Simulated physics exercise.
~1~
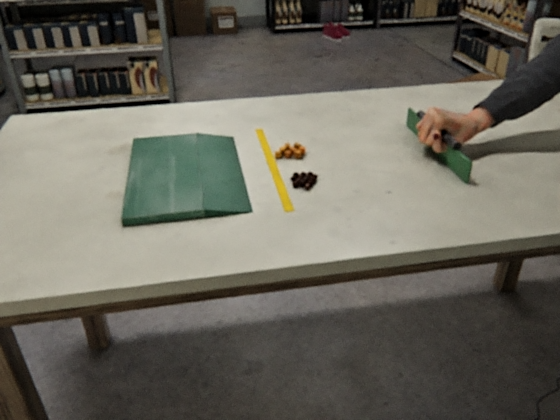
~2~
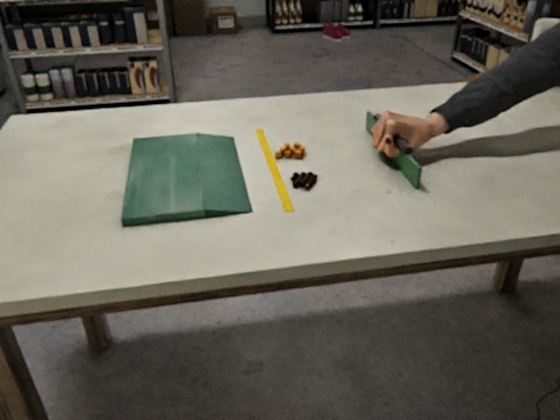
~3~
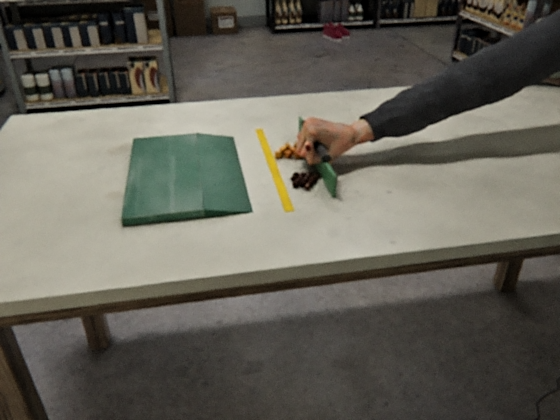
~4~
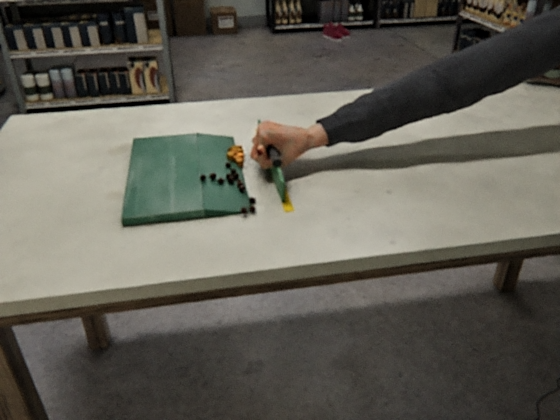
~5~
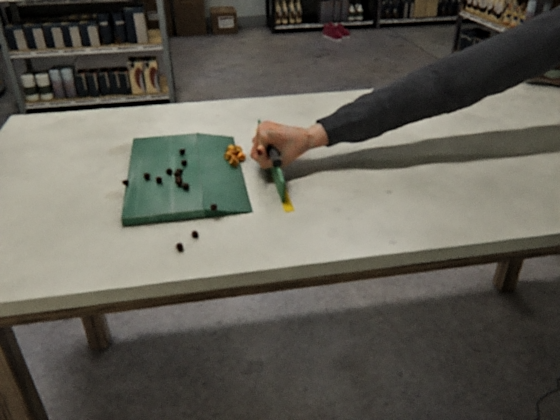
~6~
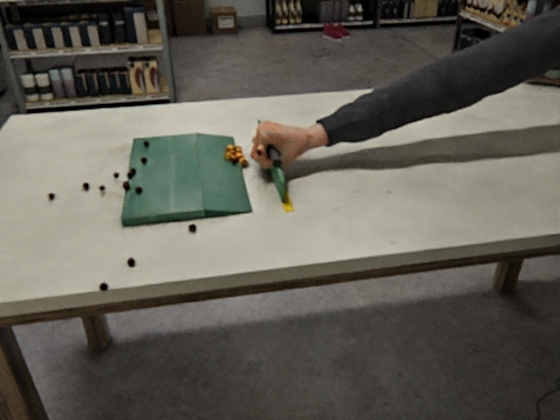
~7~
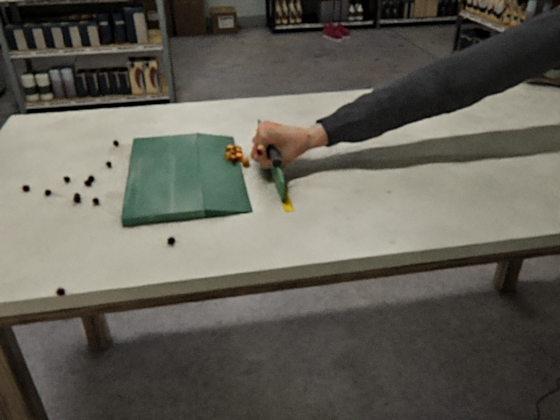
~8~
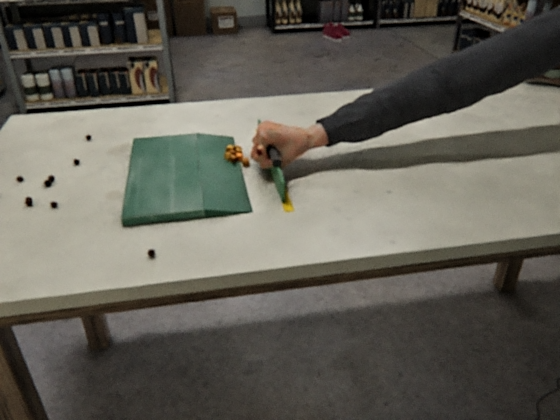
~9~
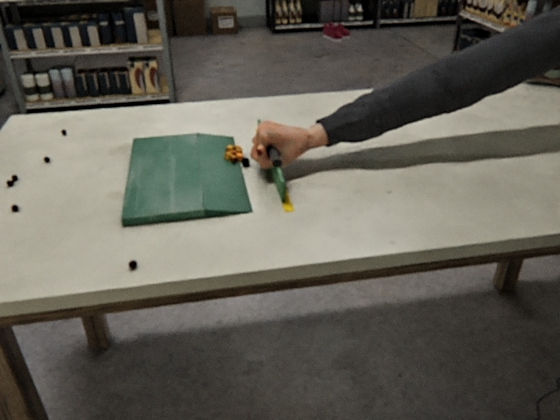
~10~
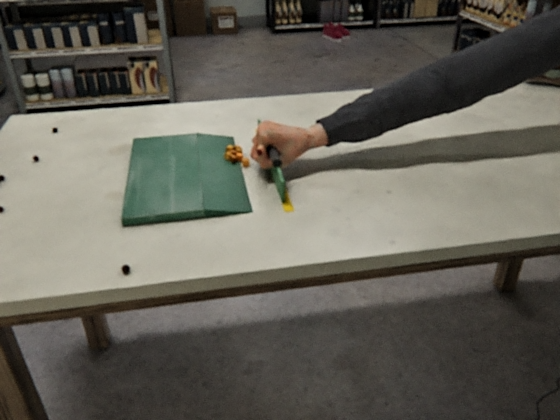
A hand sweeps dark pieces left over a green ramp while orange ones stay behind.
